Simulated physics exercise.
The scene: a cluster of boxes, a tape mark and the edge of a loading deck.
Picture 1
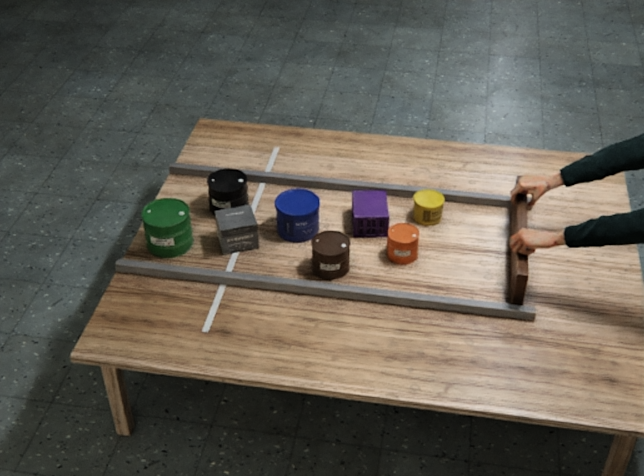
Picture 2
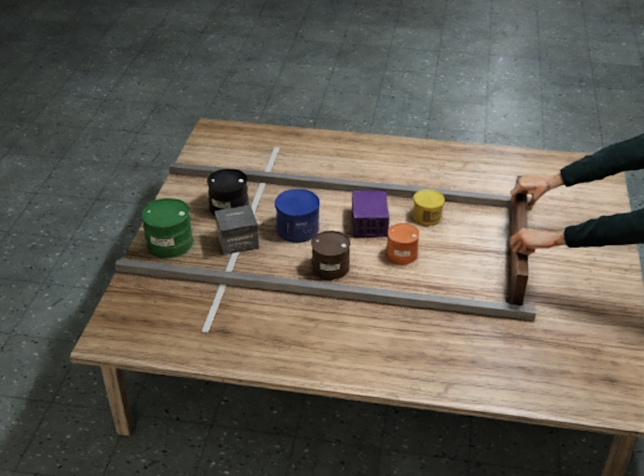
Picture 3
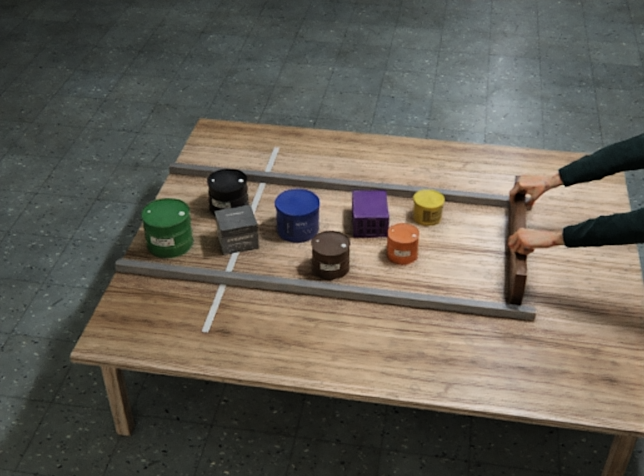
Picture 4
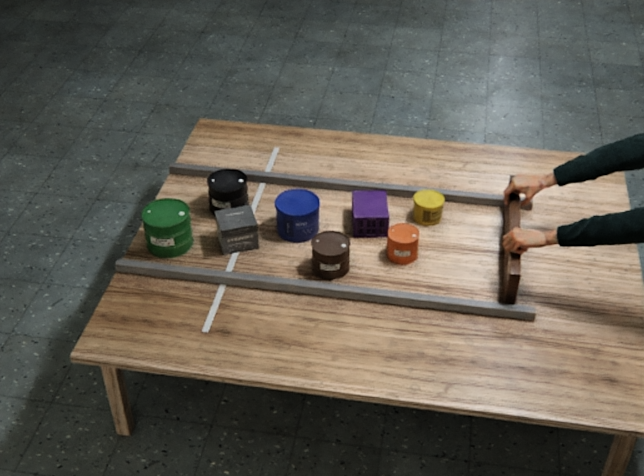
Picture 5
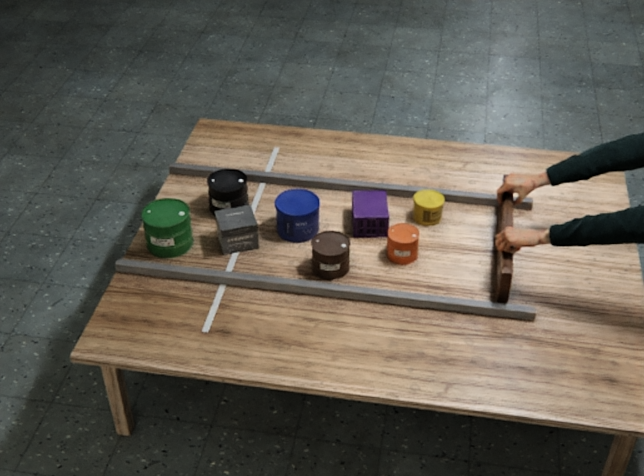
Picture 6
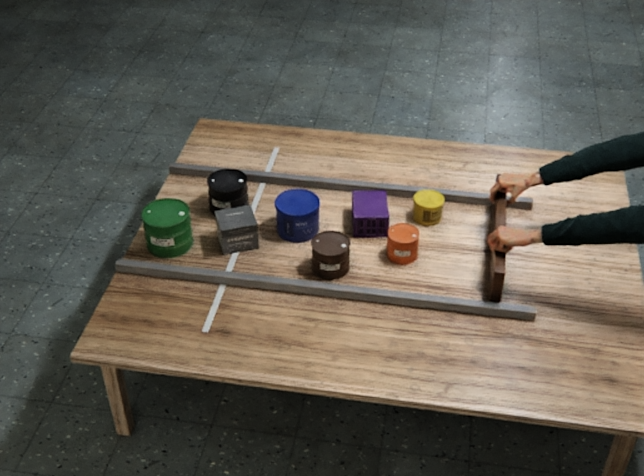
Two hands slide a dark wooden plank slightly left between rails toward unmoving, colourful containers.
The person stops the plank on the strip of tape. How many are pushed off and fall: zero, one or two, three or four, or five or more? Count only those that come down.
In the end the number that fall off is zero.
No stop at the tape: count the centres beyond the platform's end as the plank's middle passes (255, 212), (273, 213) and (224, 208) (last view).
Place by place, 0, 0 and 1.
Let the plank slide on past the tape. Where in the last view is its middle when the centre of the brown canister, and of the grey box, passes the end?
At (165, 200) for the brown canister; at (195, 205) for the grey box.
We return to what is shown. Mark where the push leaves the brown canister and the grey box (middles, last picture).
The brown canister stops around (215, 244); the grey box around (182, 236).
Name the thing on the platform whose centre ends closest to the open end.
The green canister ends nearest.
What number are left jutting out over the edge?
Overhanging: 1.
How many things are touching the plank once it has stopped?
In contact: 4.
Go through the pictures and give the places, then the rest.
In the first picture, green canister (168, 228); black canister (228, 194); grey box (237, 230); plank (519, 239); tape (246, 227).
In the second picture, black canister (228, 194); plank (519, 239).
In the third picture, grey box (237, 230); yellow pail (428, 208).
In the fourth picture, green canister (168, 228); orange canister (403, 244).
In the fifth picture, black canister (228, 194); blue pail (298, 216).
In the sixth picture, green canister (168, 228); black canister (228, 194); grey box (237, 230); plank (498, 237); tape (246, 227).
A little later, none off yet; green canister at rest near (168, 228); black canister at rest near (228, 194); grey box at rest near (237, 230).
When it is over, the number that fall off is zero.
